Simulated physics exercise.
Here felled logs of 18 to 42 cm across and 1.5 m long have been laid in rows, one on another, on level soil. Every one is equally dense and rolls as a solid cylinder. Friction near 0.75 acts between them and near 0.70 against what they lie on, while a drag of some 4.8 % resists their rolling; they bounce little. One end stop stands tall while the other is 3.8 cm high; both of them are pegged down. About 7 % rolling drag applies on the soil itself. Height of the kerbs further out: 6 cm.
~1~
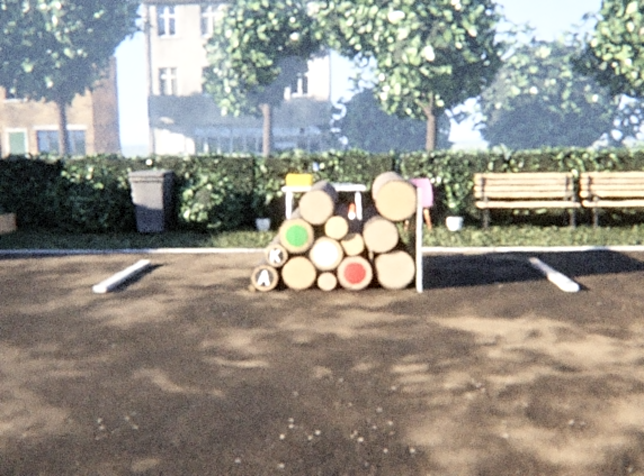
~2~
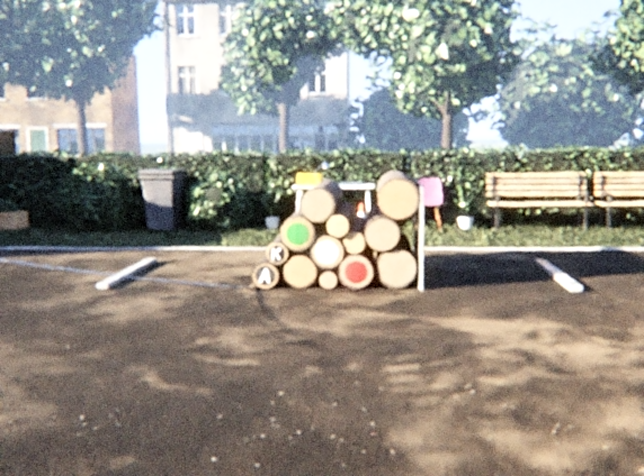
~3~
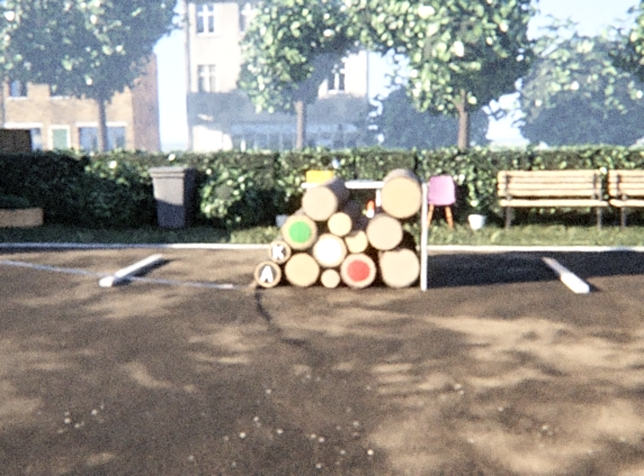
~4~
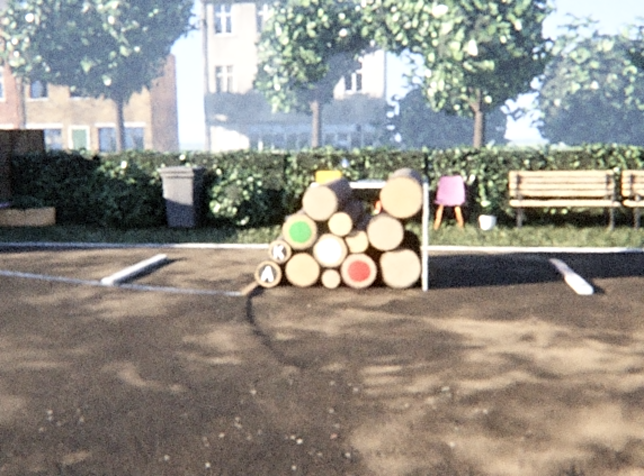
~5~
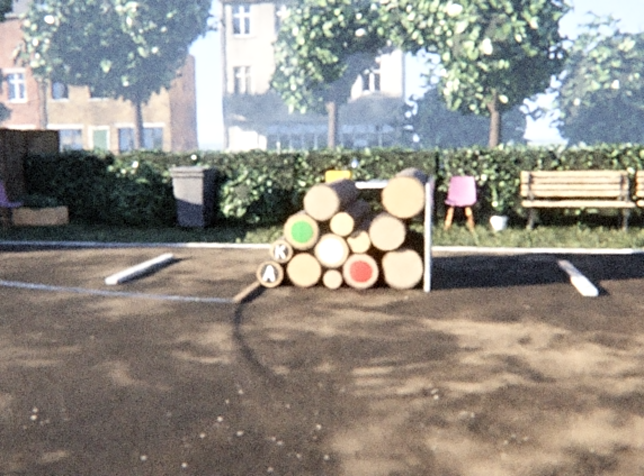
A stack of cut logs sits on a paved lot beside a low hedge, trees and pale buildings, viewed from the front near ground level. Green, white and red discs and the letters K and A mark some ends, with a post at right and benches beyond. The camera drifts sideways, shifting the background rightward, while a thin brown batten slides out leftward from the pile's lower left and the logs stay put.
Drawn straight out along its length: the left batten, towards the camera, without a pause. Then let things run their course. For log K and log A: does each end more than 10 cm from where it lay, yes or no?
Log K: Yes, log A: Yes.
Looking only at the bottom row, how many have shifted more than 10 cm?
Count: 1.
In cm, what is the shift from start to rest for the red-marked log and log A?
Red-marked log: 0, log A: 125.
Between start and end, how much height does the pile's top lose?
About 5 cm.
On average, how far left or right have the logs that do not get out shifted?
Mean shift: Near 20 cm, leftward.
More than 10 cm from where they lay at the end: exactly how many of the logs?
Exactly 4 in total.
Then, 0.95 s past the final picture, 0 now displaced over 10 cm; K 2.4 cm left; A 3.1 cm left.
Then, 1.26 s past the final picture, 4 now displaced over 10 cm; K 8 cm left and 13 cm down; A 19 cm left.
Then, 2.02 s past the final picture, 4 now displaced over 10 cm; K 12 cm left and 25 cm down; A 50 cm left.
Then, 3.05 s past the final picture, 4 now displaced over 10 cm; K 12 cm left and 25 cm down; A 1.0 m left.
At rest 3.8 s after the last picture, 4 moved over 10 cm; not one over the kerbs; K 12 cm left and 25 cm down; A 1.1 m left; top of the pile 1.1 m high, from 1.1 m.
